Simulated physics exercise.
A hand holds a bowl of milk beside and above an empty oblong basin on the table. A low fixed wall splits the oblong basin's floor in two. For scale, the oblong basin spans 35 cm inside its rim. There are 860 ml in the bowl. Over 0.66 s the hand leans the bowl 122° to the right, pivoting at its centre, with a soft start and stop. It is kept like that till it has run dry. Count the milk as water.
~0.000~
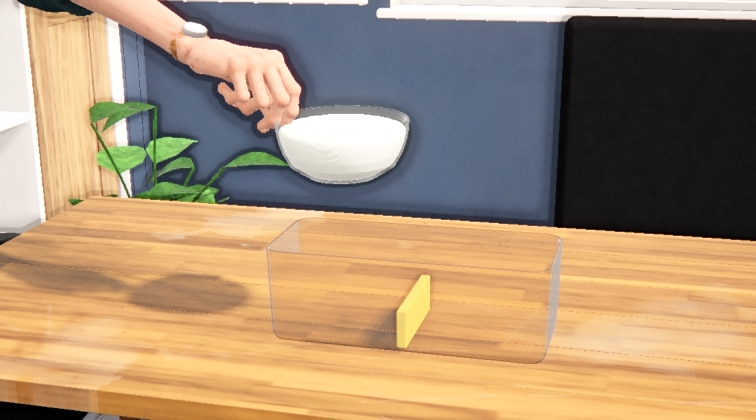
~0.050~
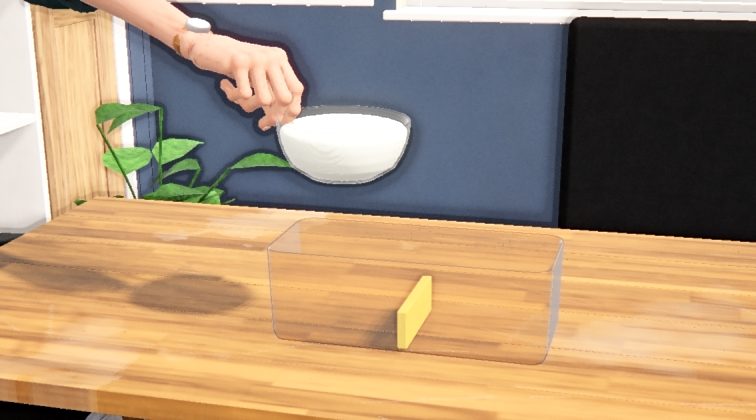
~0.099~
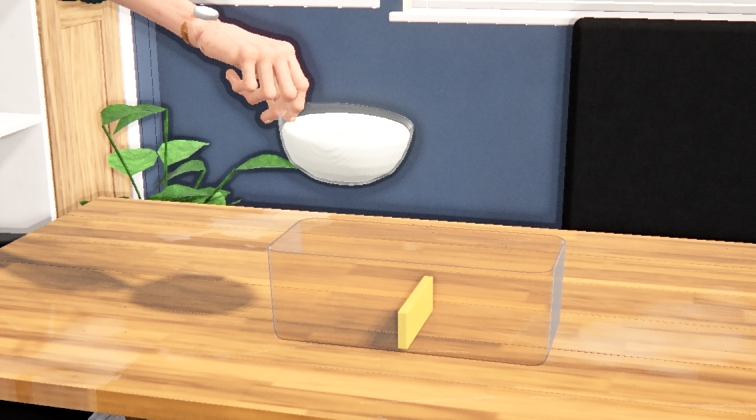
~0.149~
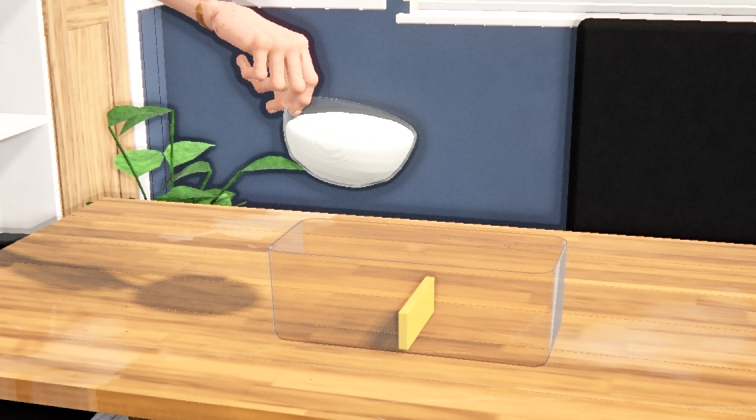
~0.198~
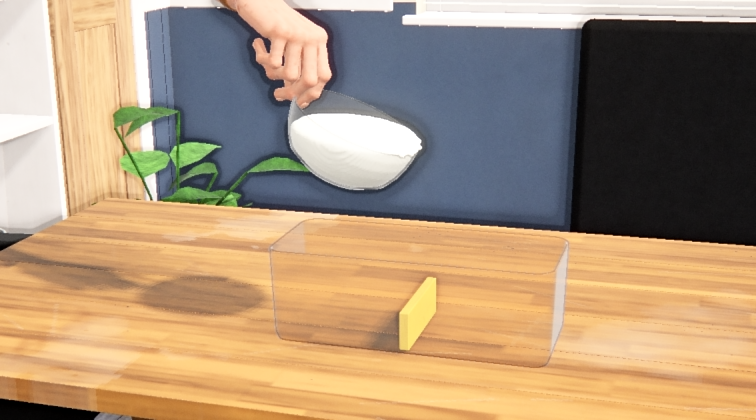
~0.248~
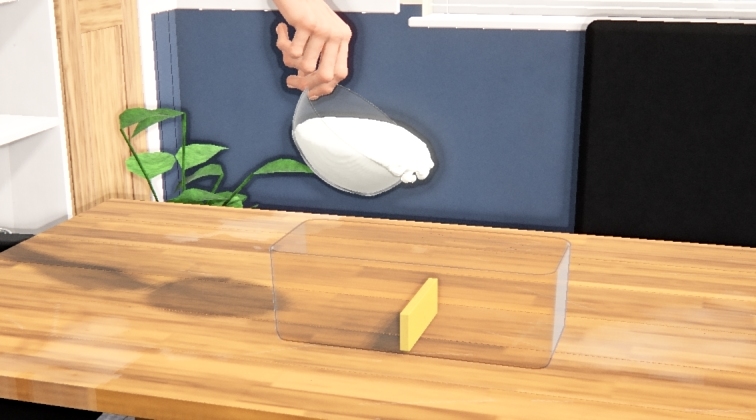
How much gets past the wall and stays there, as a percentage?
The far part has some 68 per cent.
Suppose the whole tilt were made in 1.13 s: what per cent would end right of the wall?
In that case some 80 per cent.
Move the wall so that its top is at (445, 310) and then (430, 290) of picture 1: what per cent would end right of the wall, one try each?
First 40, then 50 per cent.
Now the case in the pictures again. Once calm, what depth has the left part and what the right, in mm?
Some 12 mm on the left and 26 mm on the right.
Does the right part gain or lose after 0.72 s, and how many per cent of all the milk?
It goes up by about 7.
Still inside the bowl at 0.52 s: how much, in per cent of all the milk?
About 4 per cent.
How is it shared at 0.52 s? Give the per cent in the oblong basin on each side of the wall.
Some 12 per cent left and 68 right.
By 0.52 s the tilt is 109° and 4 per cent is still to pour, 12 is left of the wall and 68 right of it.
By 0.72 s the tilt is 122° and 0 per cent is still to pour, 25 is left of the wall and 60 right of it.
By 0.93 s the tilt is 122° and 0 per cent is still to pour, 27 is left of the wall and 69 right of it.
By 1.16 s the tilt is 122° and 0 per cent is still to pour, 29 is left of the wall and 68 right of it.
At rest 29 per cent lies left of the wall, 68 right of it and 3 outside.
